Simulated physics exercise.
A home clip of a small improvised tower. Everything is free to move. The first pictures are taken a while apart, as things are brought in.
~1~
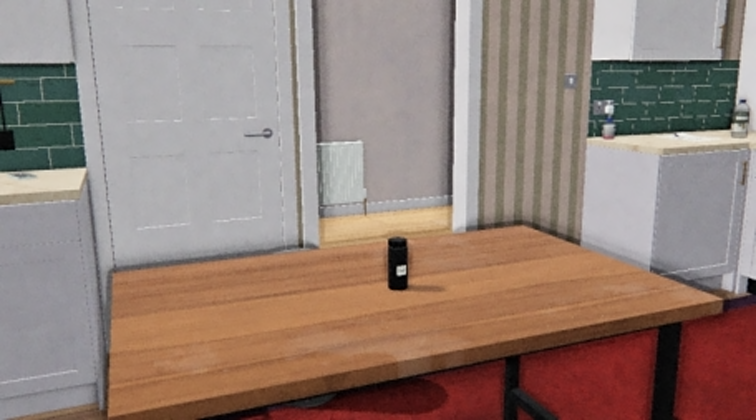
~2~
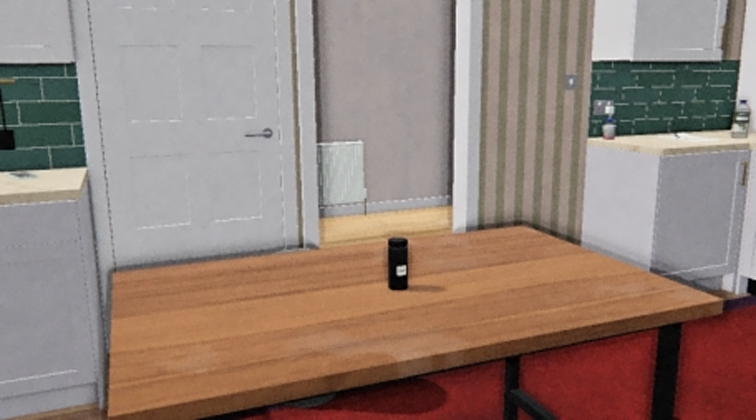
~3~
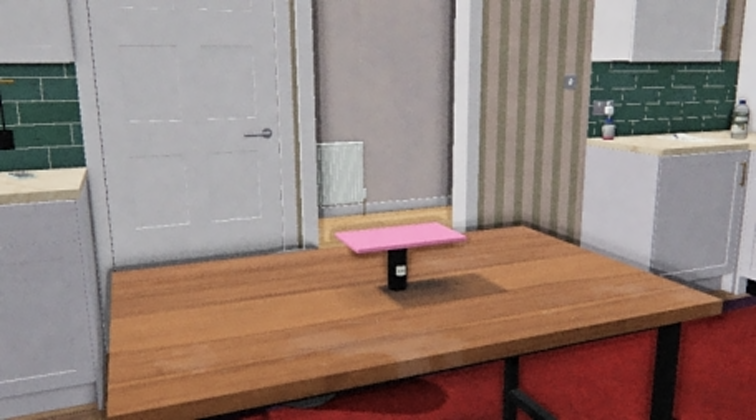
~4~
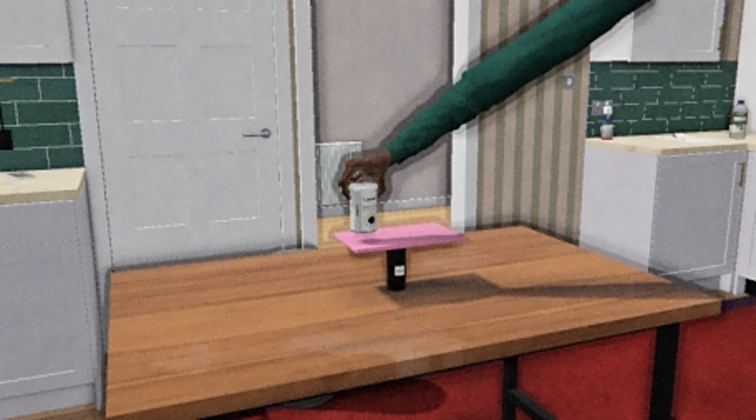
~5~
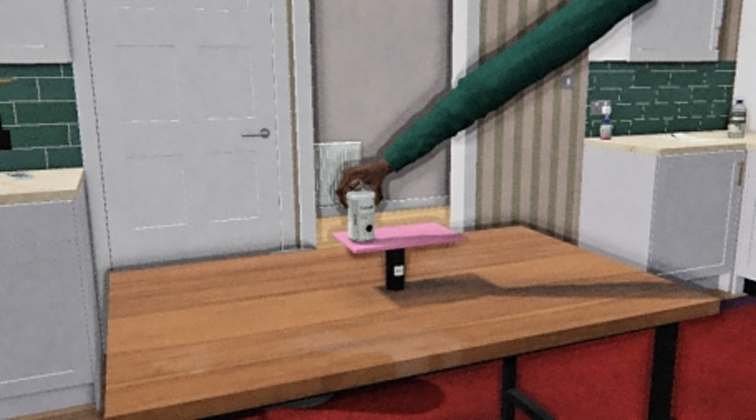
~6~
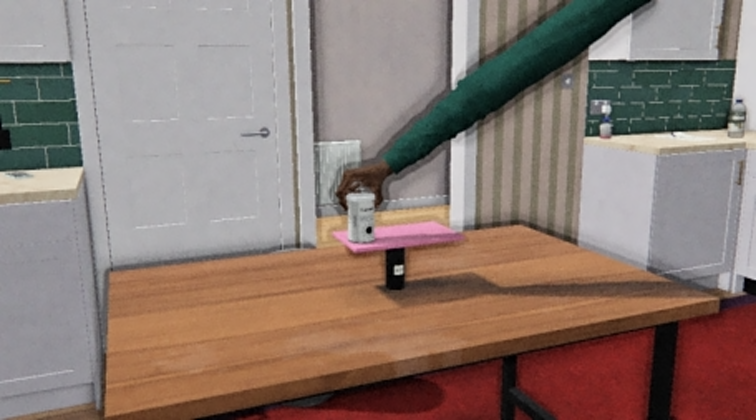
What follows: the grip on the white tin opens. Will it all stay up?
It gives way.
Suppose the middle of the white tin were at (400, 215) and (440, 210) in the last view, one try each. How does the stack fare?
First try: It holds; second try: It comes apart.
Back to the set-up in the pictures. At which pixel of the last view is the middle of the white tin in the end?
Around (334, 290).
Then, 0.30 s later than the last frame, white tin now fallen; pink lid tilted by 60°.
Then, 0.60 s later than the last frame, pink lid on its side.
When it is over, fallen, white tin and pink lid; black shaker as before. End places, in pixels of the last picture, white tin near (333, 290). The stack loses its balance.
